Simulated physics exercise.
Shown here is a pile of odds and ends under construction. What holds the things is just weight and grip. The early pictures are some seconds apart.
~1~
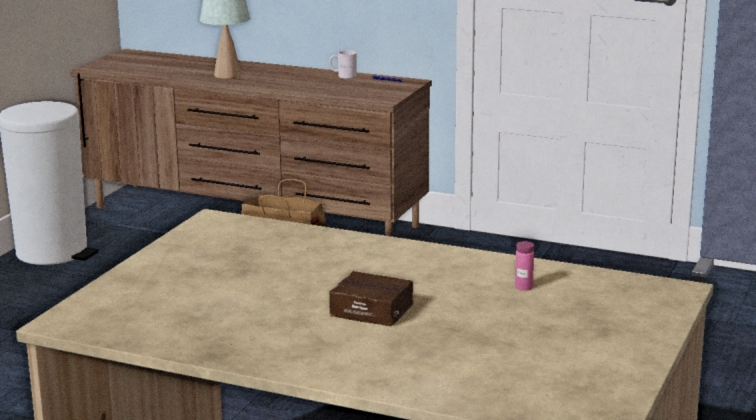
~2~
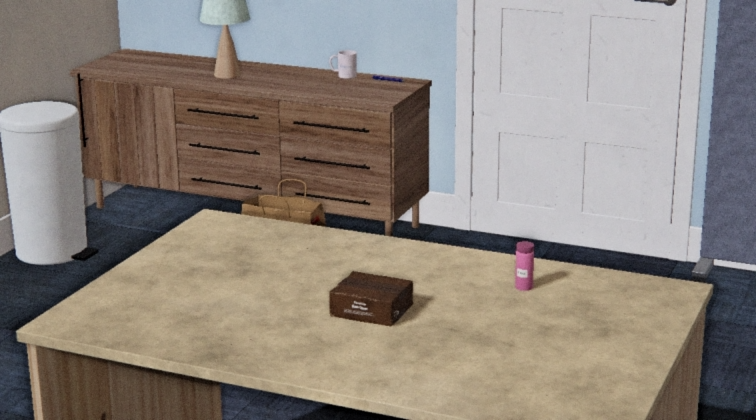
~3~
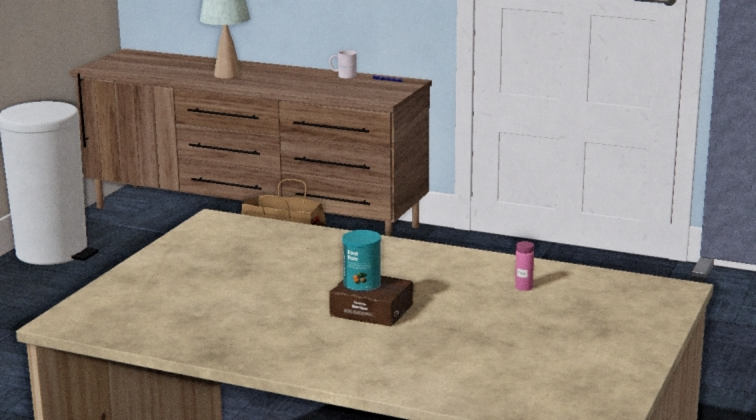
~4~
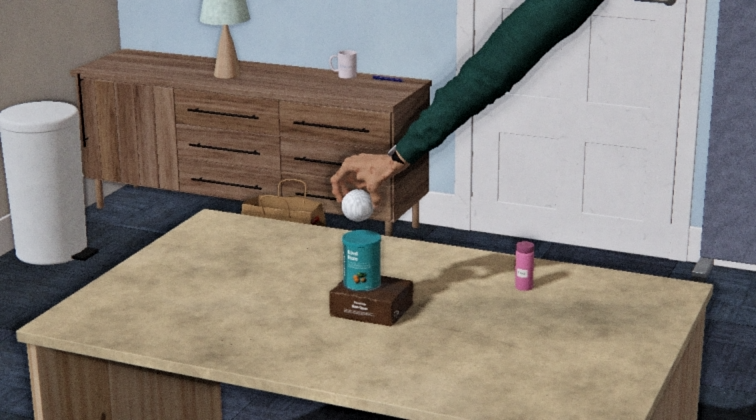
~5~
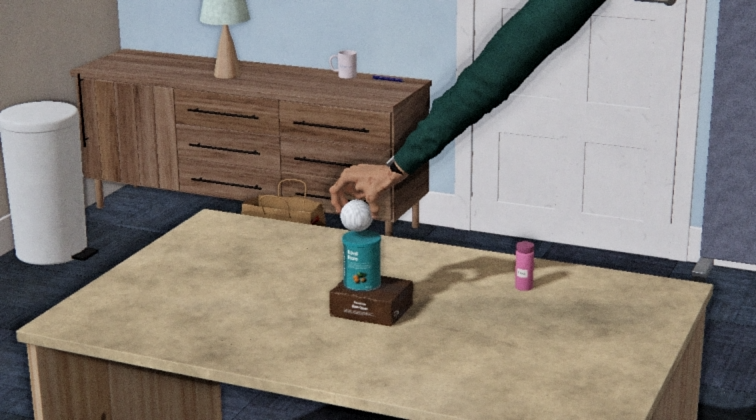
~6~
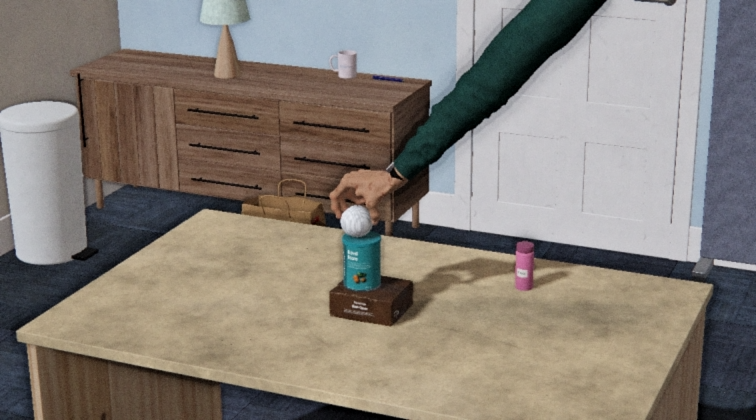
On a tabletop in a room with a wooden sideboard, a brown box sits near a pink shaker; a turquoise tin appears on the box, then a green-sleeved arm lowers a white ball-shaped item onto the tin.
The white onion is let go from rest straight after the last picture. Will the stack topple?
The pile copes with it, I'd say.
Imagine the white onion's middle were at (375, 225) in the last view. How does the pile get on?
What happens next is that it remains steady.
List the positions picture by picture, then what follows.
The last thing is not in view yet; brown box (372, 298), in the first frame.
The last thing is not in view yet; pink shaker (525, 266), in the second frame.
The last thing is not in view yet; turquoise tin (362, 261), in the third frame.
Still above its spot; white onion (358, 205); brown box (372, 298), in the fourth frame.
Still above its spot; white onion (357, 215); pink shaker (525, 266), in the fifth frame.
In place under the hand; white onion (357, 221); turquoise tin (362, 261), in the sixth frame.
Then, 0.40 s on from there, no change.
Then, 0.80 s on from there, white onion resting near (357, 221).
In the end, all 4 unmoved. At the end, from the last picture's camera, white onion near (357, 221). The pile stays up.
